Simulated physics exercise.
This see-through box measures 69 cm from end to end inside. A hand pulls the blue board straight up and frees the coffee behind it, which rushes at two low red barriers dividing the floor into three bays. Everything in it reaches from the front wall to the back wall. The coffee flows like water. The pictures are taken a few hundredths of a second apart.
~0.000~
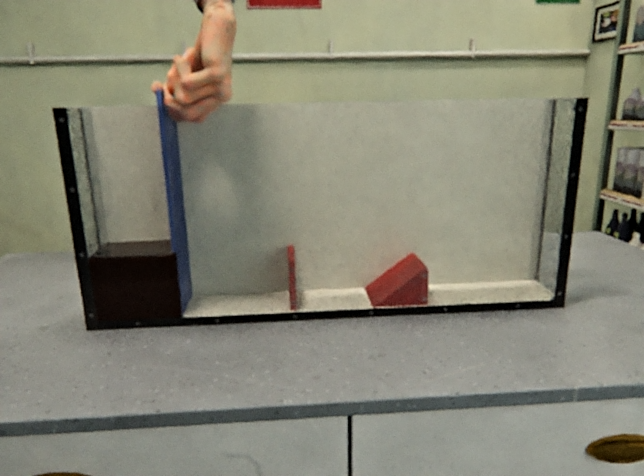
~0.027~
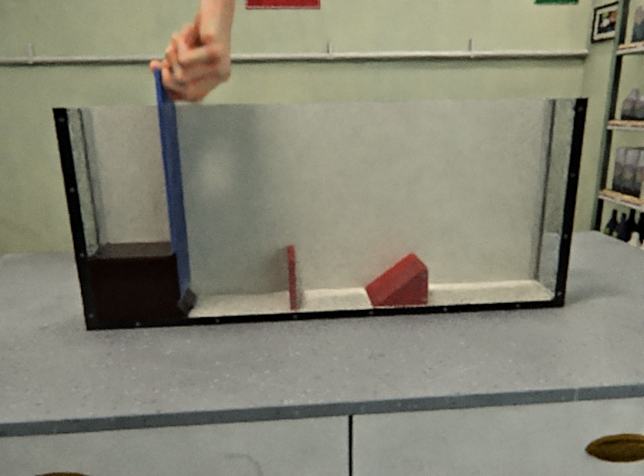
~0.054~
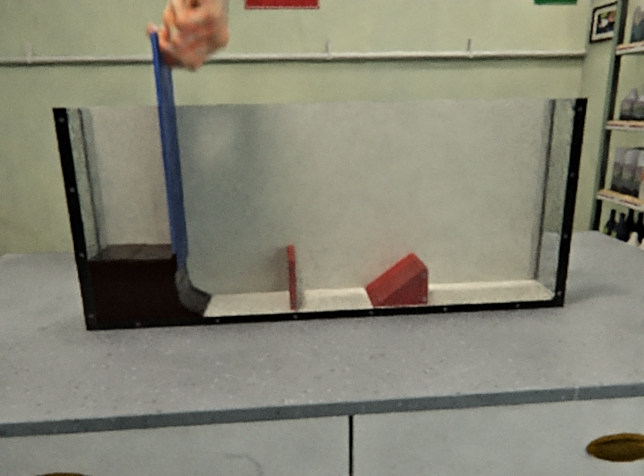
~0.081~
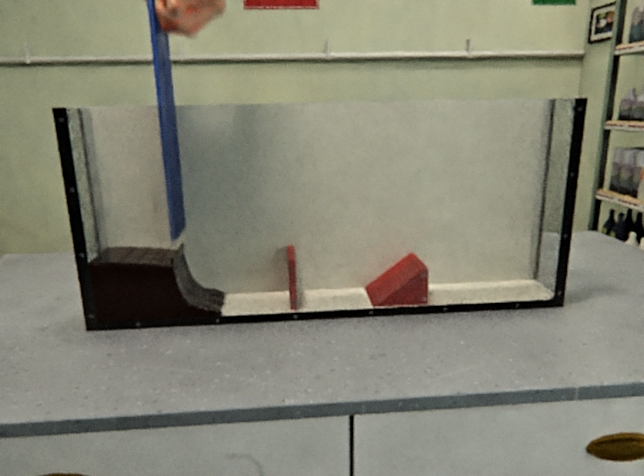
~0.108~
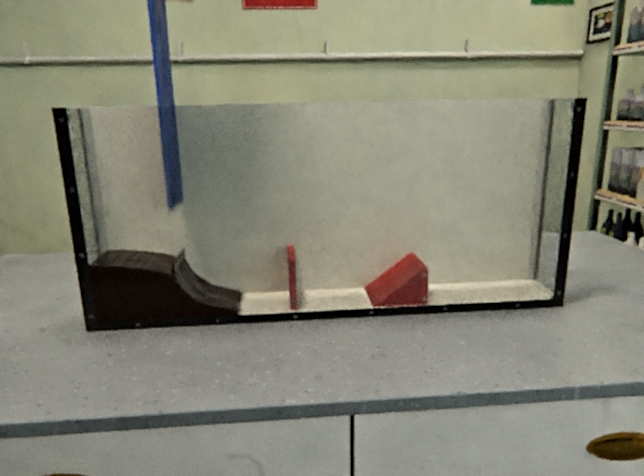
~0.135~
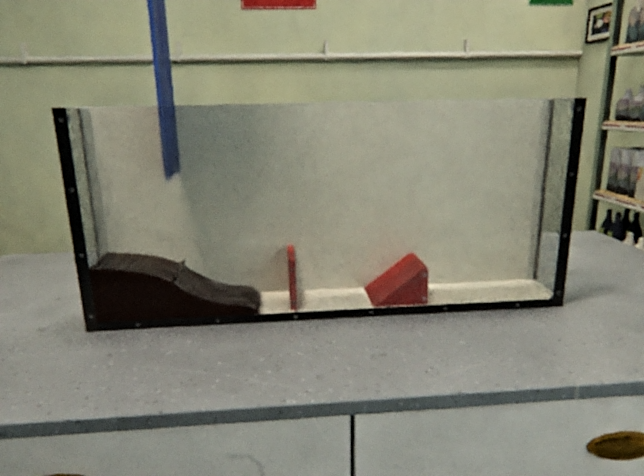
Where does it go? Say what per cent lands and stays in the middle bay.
Close to 4 per cent of it.
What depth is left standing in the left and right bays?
About 4.0 cm and 0.0 cm.
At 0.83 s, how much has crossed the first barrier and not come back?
About 2 per cent.
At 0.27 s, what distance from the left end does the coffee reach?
About 28 cm.
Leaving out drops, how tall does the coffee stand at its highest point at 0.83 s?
About 6.5 cm.
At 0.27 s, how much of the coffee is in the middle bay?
Some 0 per cent.
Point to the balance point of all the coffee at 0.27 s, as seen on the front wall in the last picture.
At about (190, 301).
By 0.27 s 100 per cent is still short of the first barrier, 0 is over the second.
By 0.47 s 97 per cent is still short of the first barrier, 0 is over the second.
By 0.83 s 97 per cent is still short of the first barrier, 0 is over the second.
At rest it is 97 per cent left, 3 middle, 0 right.
